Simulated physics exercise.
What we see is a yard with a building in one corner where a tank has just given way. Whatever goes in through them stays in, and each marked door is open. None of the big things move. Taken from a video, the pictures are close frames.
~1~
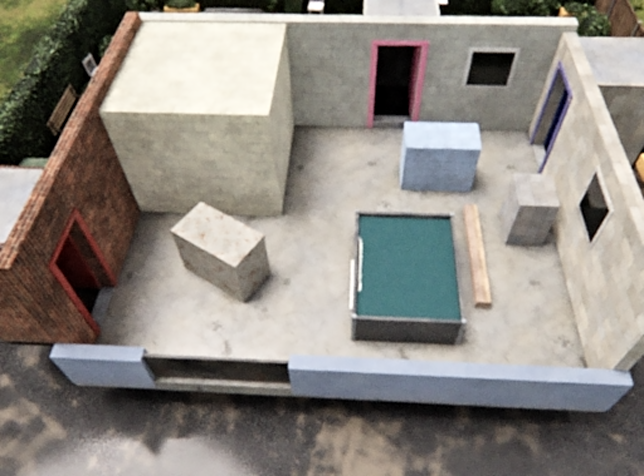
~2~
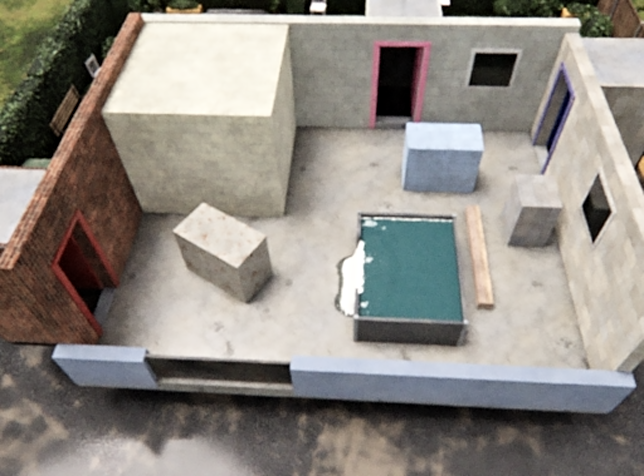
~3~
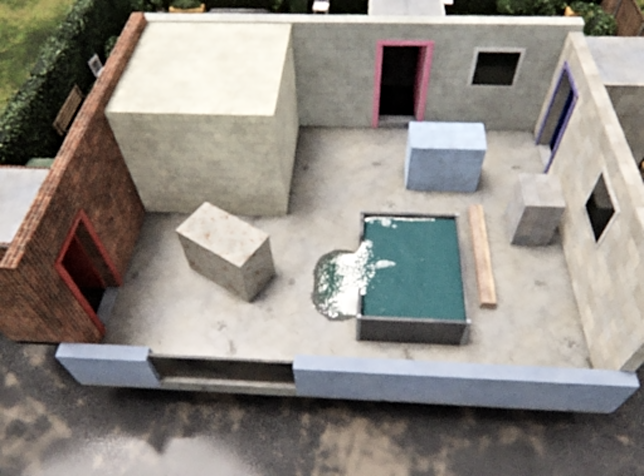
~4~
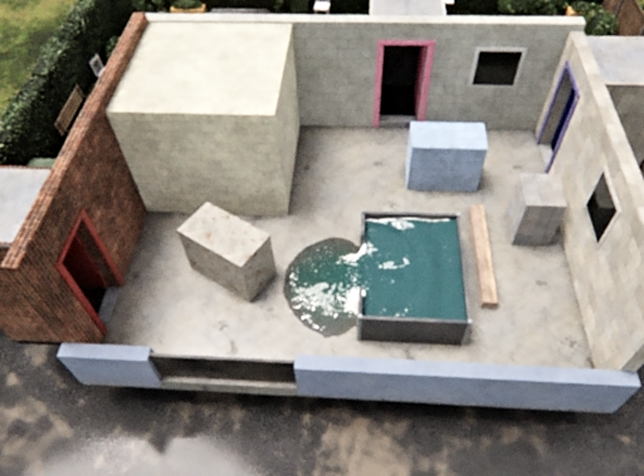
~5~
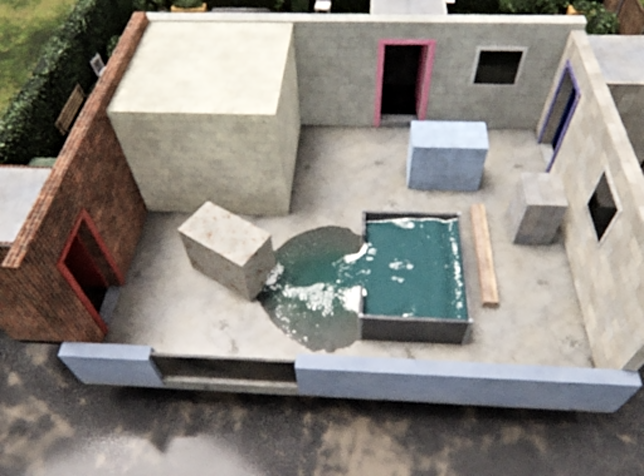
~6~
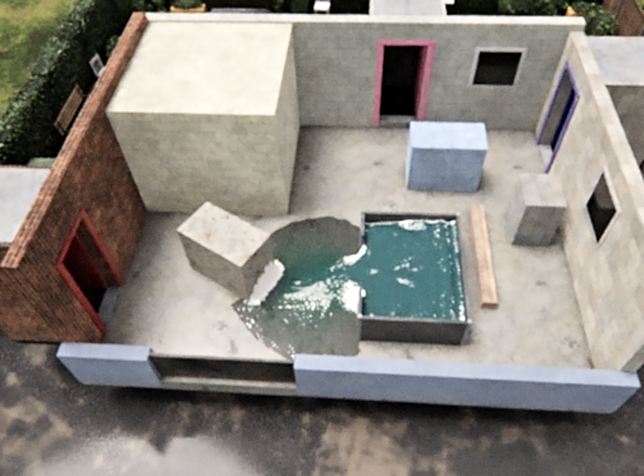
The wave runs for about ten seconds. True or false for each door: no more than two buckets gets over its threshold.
The blue door - true; the red door - false; the pink door - true.
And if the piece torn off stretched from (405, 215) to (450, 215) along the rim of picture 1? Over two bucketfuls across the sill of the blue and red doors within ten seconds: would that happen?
I'd expect the blue door to exceed it and the red door to fall short.
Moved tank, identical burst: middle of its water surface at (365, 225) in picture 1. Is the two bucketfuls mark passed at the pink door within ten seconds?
The pink one keeps below it.
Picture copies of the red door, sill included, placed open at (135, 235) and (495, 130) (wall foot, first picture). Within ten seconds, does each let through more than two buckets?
The first door ends up above and the second ends up below.
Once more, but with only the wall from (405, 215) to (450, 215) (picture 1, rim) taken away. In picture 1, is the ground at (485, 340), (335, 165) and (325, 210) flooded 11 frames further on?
Point by point: Unwetted; soaked; soaked.
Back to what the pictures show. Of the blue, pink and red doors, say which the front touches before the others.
Answer: The red-painted one.
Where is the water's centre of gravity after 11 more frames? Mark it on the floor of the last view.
The centre of mass sits at about (326, 284).
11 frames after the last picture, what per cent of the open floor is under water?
I reckon around 30 %.
A moment on, water covers 25 % of the floor; the blue door not reached, the red door not reached, the pink door not reached.
Next, water covers 30 % of the floor; the blue door not reached, the red door not reached, the pink door not reached.
Then, water covers 40 % of the floor; the blue door not reached, the red door over two buckets in, the pink door not reached.
Later, water covers 55 % of the floor; the blue door not reached, the red door far over two buckets in, the pink door not reached.
In the end, water covers 75 % of the floor; the blue door not reached, the red door far over two buckets in, the pink door wet at the sill, nothing in.
